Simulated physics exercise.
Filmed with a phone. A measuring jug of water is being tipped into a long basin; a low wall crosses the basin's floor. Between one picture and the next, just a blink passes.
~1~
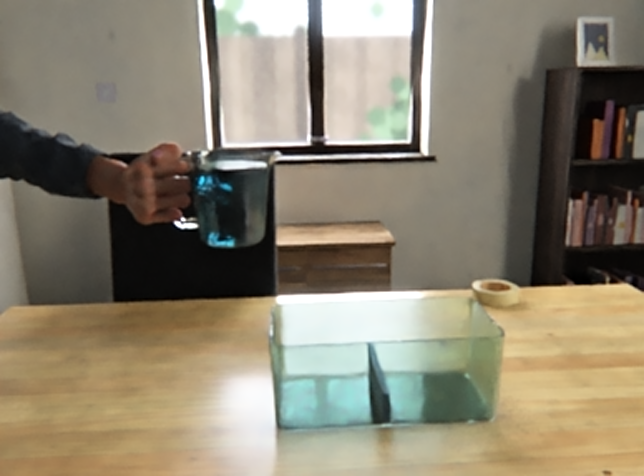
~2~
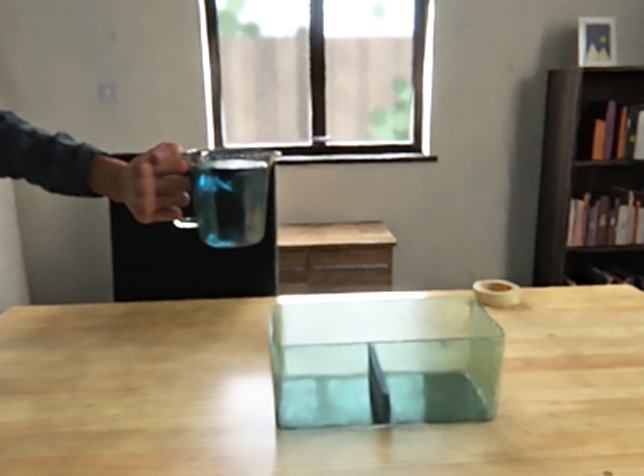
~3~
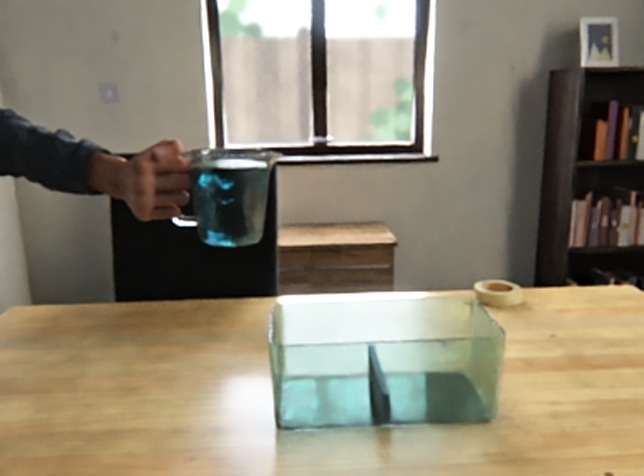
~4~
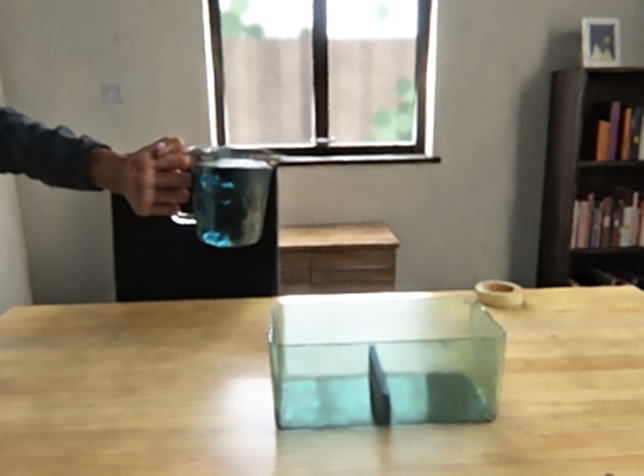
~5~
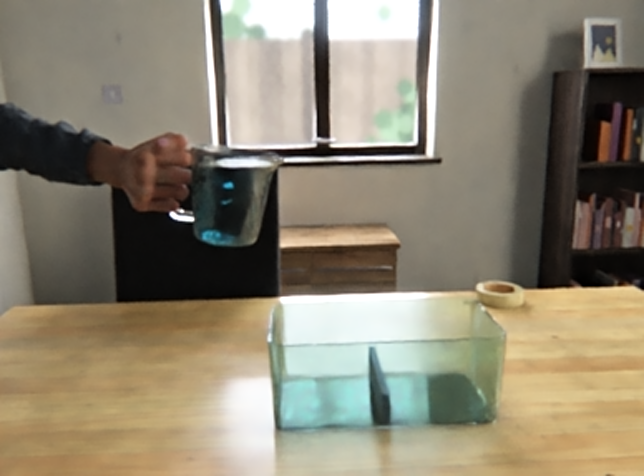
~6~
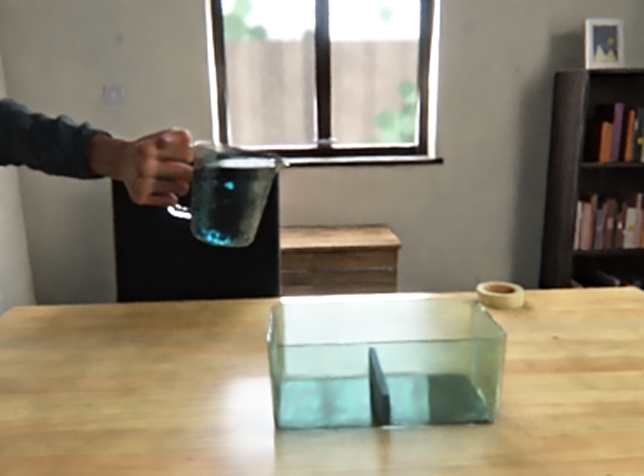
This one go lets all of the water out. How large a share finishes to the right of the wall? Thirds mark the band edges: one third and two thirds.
I would say less than a third ends up on that side.
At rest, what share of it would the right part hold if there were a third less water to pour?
Around 5 percent, more or less.
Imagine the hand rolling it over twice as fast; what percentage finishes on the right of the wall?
I'd say roughly 5 in every hundred ends up there.
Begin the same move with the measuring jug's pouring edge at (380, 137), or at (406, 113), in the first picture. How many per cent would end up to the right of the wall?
About 90 per cent, then about 65 per cent.
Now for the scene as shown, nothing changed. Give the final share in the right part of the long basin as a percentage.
Around 5 percent.
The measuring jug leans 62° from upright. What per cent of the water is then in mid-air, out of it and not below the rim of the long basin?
Share out of both vessels: Approx. 20 %.
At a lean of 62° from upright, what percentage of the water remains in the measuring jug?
Around 75 percent remains.
A moment on, the measuring jug is tipped part way and 77 per cent is still to pour, 6 is left of the wall and 0 right of it.
Next, the measuring jug is tipped on its side and 23 per cent is still to pour, 54 is left of the wall and 1 right of it.
Then the measuring jug is tipped right over and 1 per cent is still to pour, 90 is left of the wall and 5 right of it.
Later the measuring jug is tipped right over and 0 per cent is still to pour, 93 is left of the wall and 5 right of it.
In the end 93 per cent lies left of the wall, 5 right of it and 3 outside.
